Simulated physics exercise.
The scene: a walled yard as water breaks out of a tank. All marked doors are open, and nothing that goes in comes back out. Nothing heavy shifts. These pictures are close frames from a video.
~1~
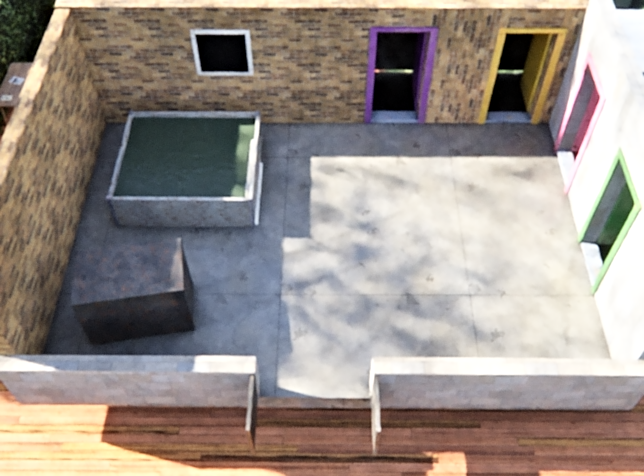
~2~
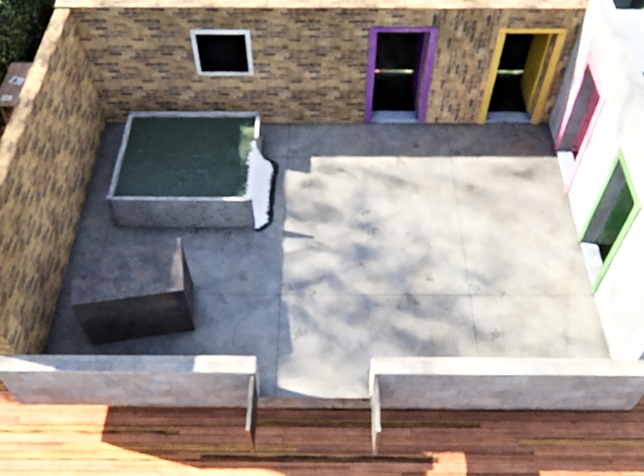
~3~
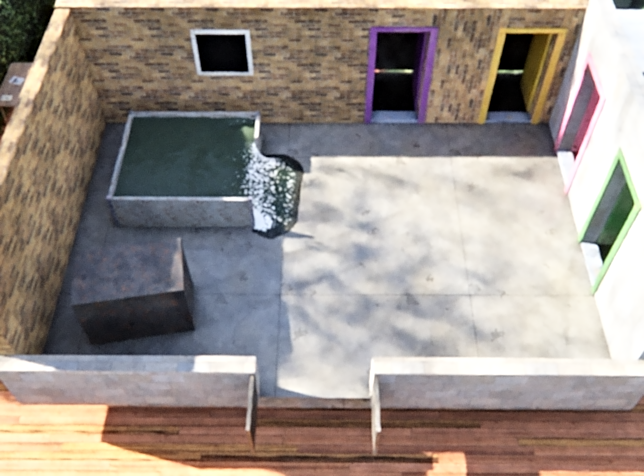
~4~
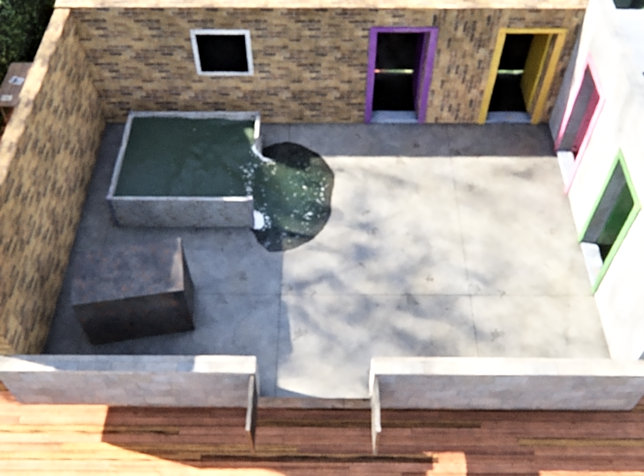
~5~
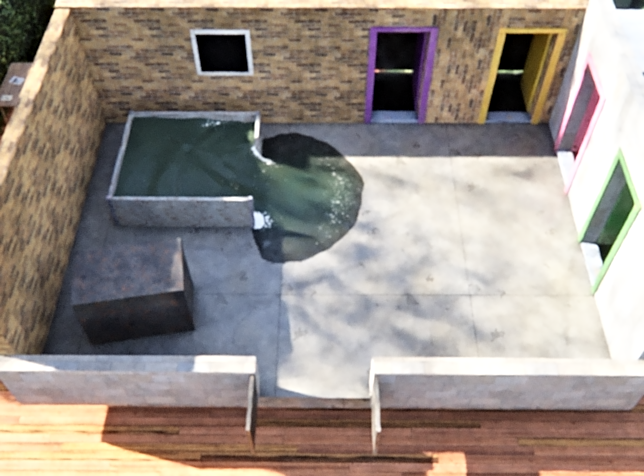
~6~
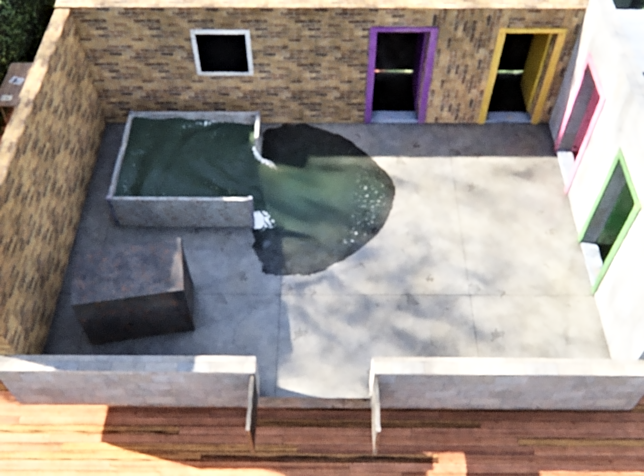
Dark green water in a raised tank broke out through its right side, splashed white onto the floor of the walled yard, and spread rightward in a widening, rounded pool across the grey concrete.
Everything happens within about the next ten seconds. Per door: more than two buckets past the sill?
Most likely the yellow door gets too much water; most likely the pink door gets too much water; most likely the purple door gets two buckets or less; most likely the green door gets too much water.
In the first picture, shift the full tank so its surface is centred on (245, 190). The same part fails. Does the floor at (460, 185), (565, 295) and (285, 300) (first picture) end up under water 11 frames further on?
Hit, hit, spared.
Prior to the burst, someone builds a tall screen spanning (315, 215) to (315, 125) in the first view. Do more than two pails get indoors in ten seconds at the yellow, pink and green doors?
One by one: The yellow door lets less in, the pink door stays under, the green door stays under.
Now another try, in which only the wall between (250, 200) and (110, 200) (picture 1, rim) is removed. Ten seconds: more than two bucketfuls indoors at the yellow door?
The yellow door falls short.
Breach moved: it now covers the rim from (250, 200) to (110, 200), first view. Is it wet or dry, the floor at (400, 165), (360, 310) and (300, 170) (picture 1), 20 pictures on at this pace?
The first spot is spared, the second soaked and the third spared.
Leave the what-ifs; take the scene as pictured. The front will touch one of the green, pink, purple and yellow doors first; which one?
That would be the purple-painted one.
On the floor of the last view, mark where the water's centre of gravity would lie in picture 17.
The spot I would choose is (291, 194).
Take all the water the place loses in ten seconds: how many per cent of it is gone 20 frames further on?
Near 20 in a hundred.
A moment on, water covers 35 % of the floor; the yellow door not reached, the pink door not reached, the purple door wet at the sill, nothing in, the green door not reached.
Next, water covers 55 % of the floor; the yellow door not reached, the pink door wet at the sill, nothing in, the purple door wet at the sill, nothing in, the green door wet at the sill, nothing in.
Then, water covers 65 % of the floor; the yellow door under two buckets in, the pink door over two buckets in, the purple door under two buckets in, the green door over two buckets in.
Later, water covers 65 % of the floor; the yellow door over two buckets in, the pink door far over two buckets in, the purple door under two buckets in, the green door far over two buckets in.
In the end, water covers 80 % of the floor; the yellow door over two buckets in, the pink door far over two buckets in, the purple door under two buckets in, the green door far over two buckets in.
